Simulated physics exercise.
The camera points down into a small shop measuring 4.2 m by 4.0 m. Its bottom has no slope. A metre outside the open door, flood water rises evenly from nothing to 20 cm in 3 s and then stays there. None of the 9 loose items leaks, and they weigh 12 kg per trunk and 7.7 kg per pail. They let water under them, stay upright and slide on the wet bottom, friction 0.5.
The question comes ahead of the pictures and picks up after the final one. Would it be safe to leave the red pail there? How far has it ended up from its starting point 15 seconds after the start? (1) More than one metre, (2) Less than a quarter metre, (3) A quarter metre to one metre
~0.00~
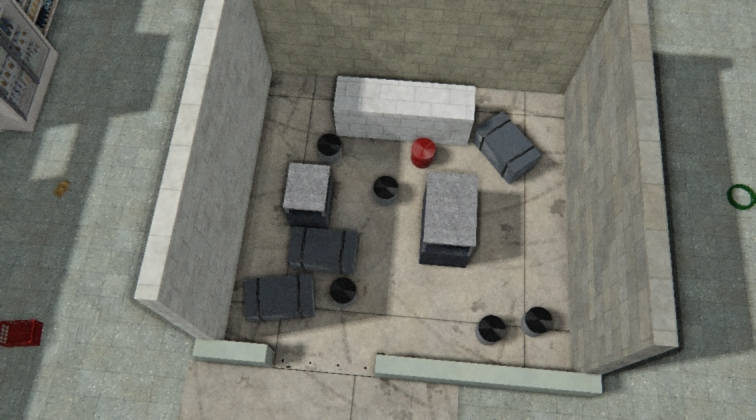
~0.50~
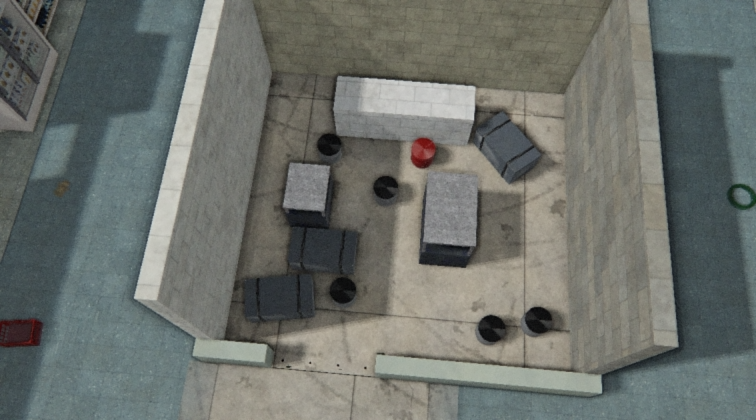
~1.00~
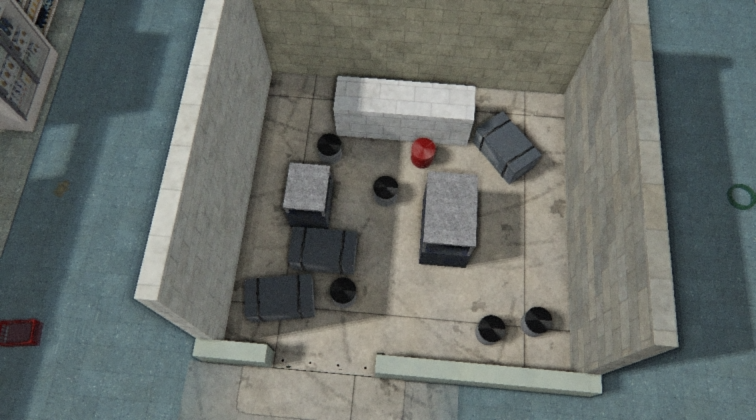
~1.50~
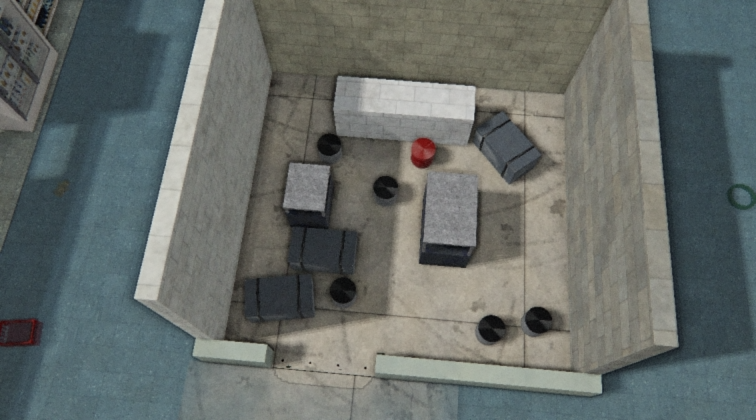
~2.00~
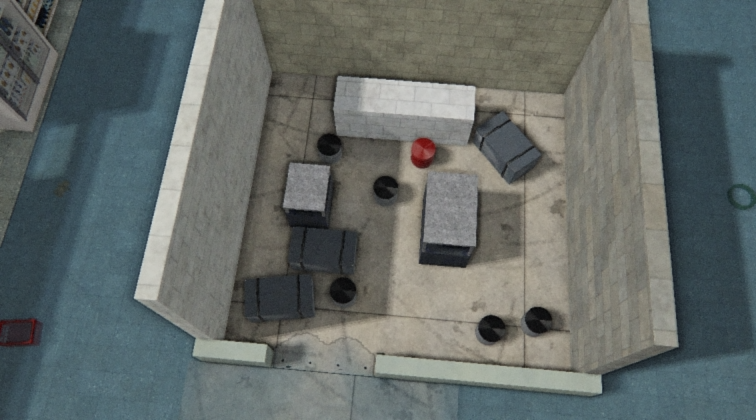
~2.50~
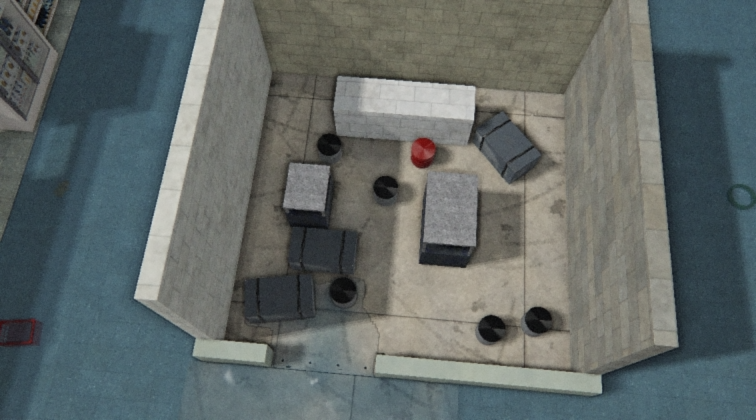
The answer is 1.
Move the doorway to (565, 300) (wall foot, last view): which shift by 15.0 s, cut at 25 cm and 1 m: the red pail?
As for the red pail, it inches along a bit.
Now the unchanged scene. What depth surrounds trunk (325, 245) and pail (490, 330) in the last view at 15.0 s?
I'd estimate 14 cm for the first and 13 cm for the second.
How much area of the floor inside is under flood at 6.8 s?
Wet: Near 13 m2.
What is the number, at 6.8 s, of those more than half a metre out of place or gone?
It comes to 4.
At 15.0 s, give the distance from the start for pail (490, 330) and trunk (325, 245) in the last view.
First 100 cm, then 140 cm.
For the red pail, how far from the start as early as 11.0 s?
120 cm, give or take.
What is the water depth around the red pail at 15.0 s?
Depth: About 17 cm.
After 3.5 s the red pail is near (424, 148), 0.0 m from its start, aground; 0 afloat.
After 6.8 s the red pail is near (476, 155), 0.7 m from its start, aground; 3 afloat.
After 11.0 s the red pail is near (510, 179), 1.2 m from its start, aground; 4 afloat.
After 15.0 s the red pail is near (542, 356), 3.0 m from its start, afloat; 9 afloat.
